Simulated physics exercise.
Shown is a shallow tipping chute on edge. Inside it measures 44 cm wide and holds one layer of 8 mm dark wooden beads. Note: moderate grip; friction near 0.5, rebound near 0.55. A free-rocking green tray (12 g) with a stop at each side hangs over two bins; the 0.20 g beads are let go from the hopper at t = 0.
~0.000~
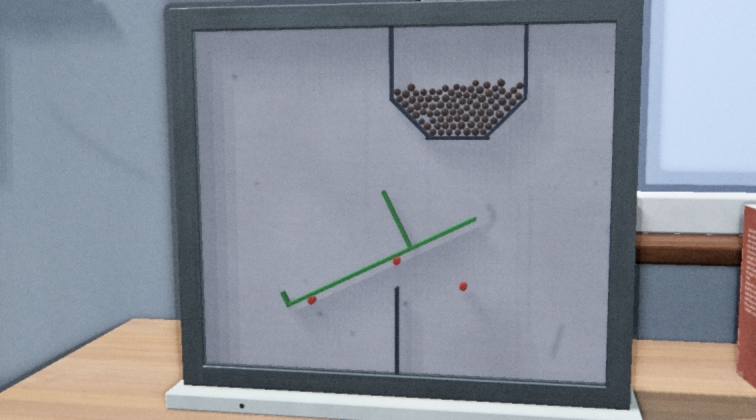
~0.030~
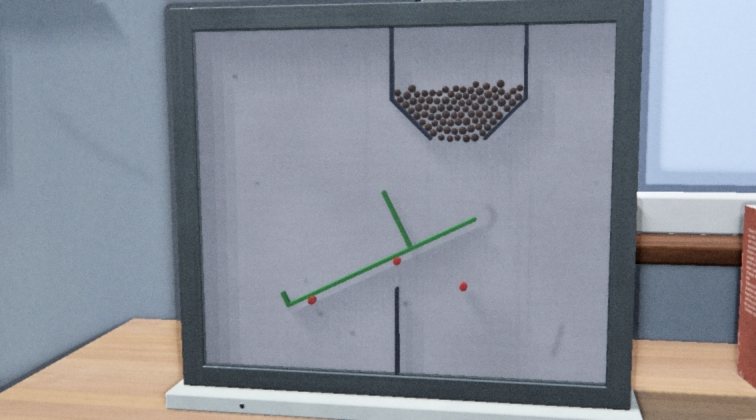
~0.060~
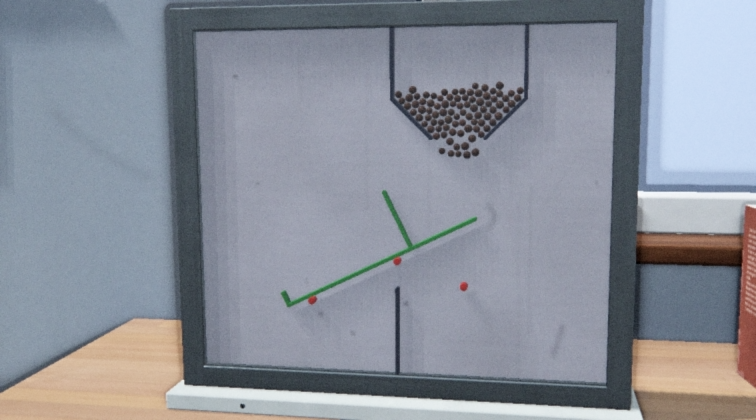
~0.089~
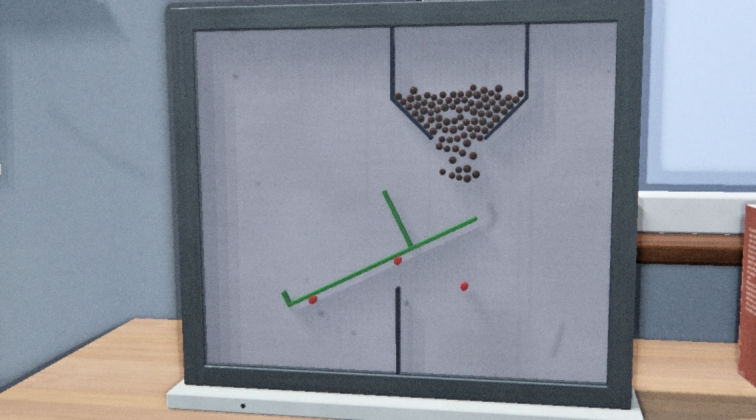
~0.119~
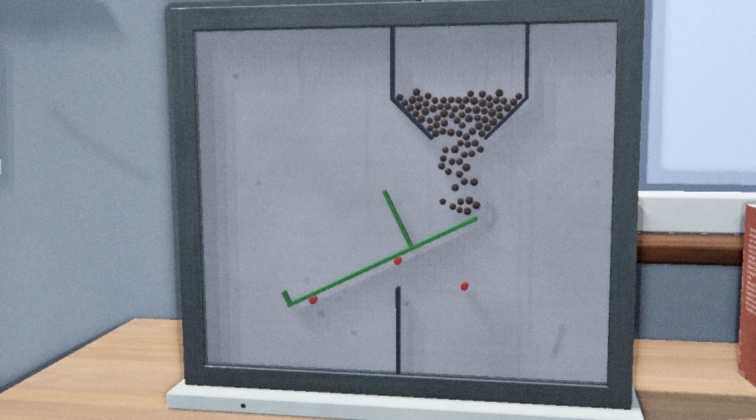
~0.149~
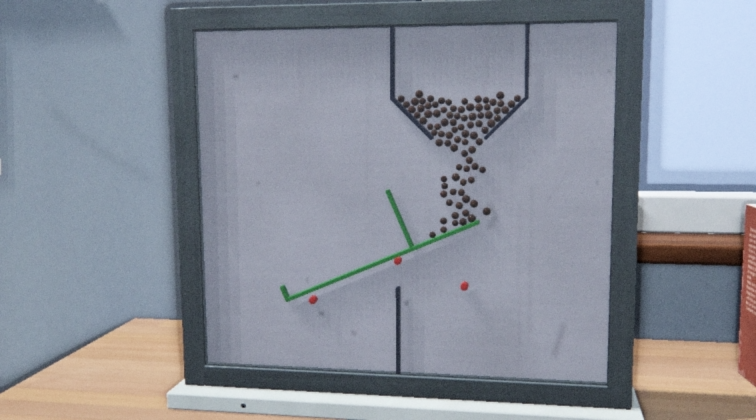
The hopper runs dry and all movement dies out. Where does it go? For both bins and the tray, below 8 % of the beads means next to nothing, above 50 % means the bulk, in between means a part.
In the left bin almost none, in the right bin the majority, and on the tray almost none.
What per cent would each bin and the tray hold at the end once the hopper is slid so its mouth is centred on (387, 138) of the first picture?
Result: Left bin = 10; right bin = 5; tray = 85.
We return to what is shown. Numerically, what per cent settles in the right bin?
Something like 100 in a hundred.
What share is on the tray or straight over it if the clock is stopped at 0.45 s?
About 40 percent.
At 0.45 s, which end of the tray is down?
Right.
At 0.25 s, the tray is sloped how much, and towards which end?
Tilt: About 5 degrees; low end: Right.
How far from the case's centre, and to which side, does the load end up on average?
It sits around 14 cm right of centre.
After 0.25 s 75 % have left the hopper; tray right end down 3°; on or over it 65 %, past it to the left 0 %, to the right 5 %.
After 0.80 s 100 % have left the hopper; tray right end down 19°; on or over it 10 %, past it to the left 0 %, to the right 90 %.
Settled by 2.1 s, left bin 0 %, right bin 100 %, tray 0 %; tray left end down 26°.
